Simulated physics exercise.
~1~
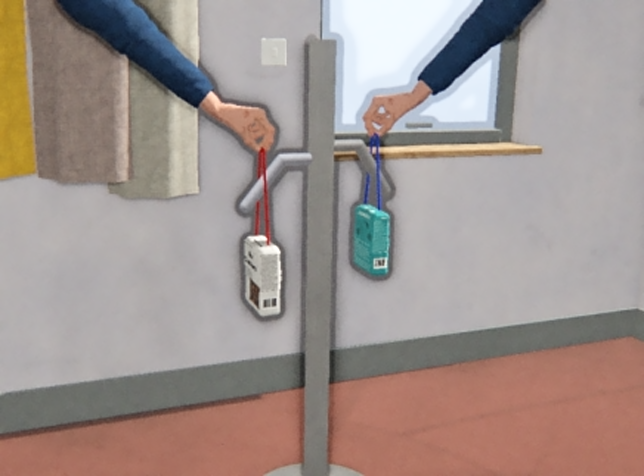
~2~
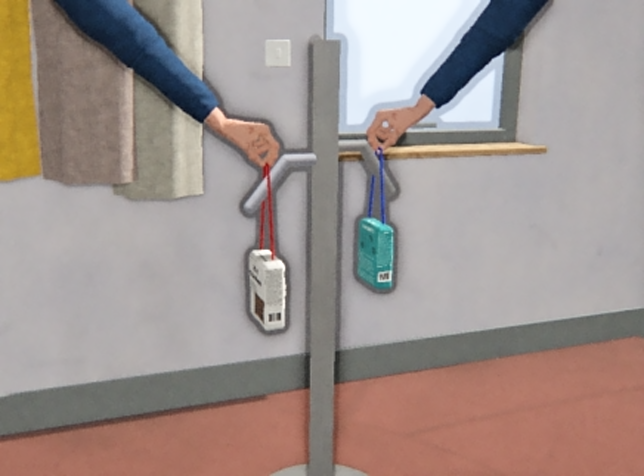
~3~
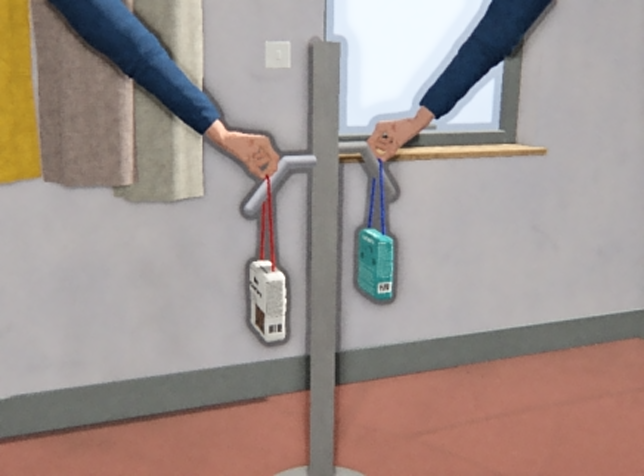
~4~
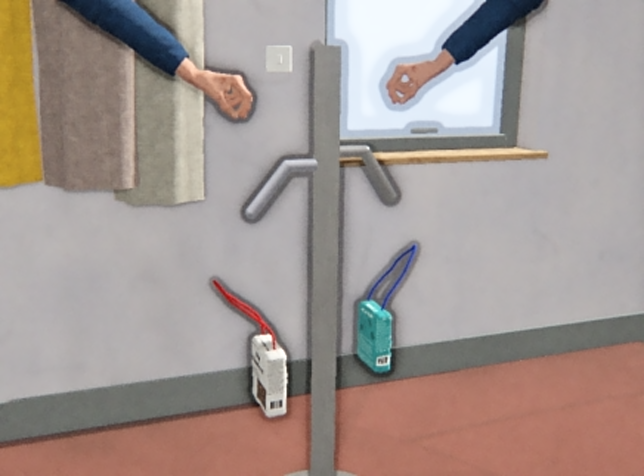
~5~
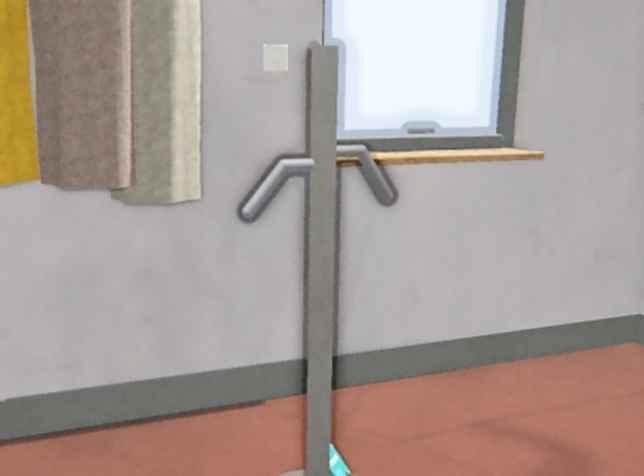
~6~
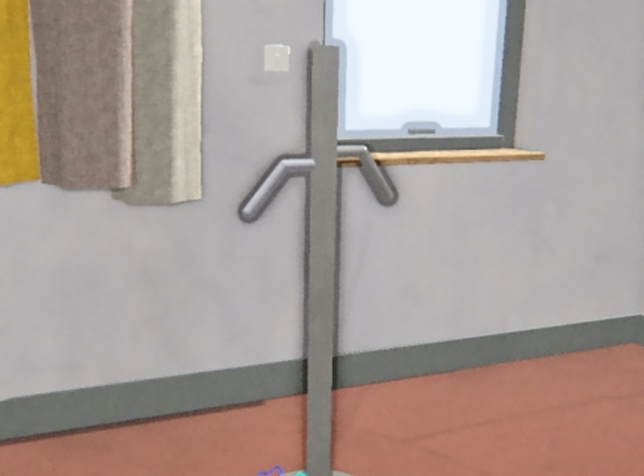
The clip shows two hands lowering a white pouch on a red loop and a turquoise pouch on a blue loop beside a stand's downward-bent pegs. The hands let go and withdraw, both pouches drop, and they end up on the floor, mostly out of view, leaving the pegs empty.
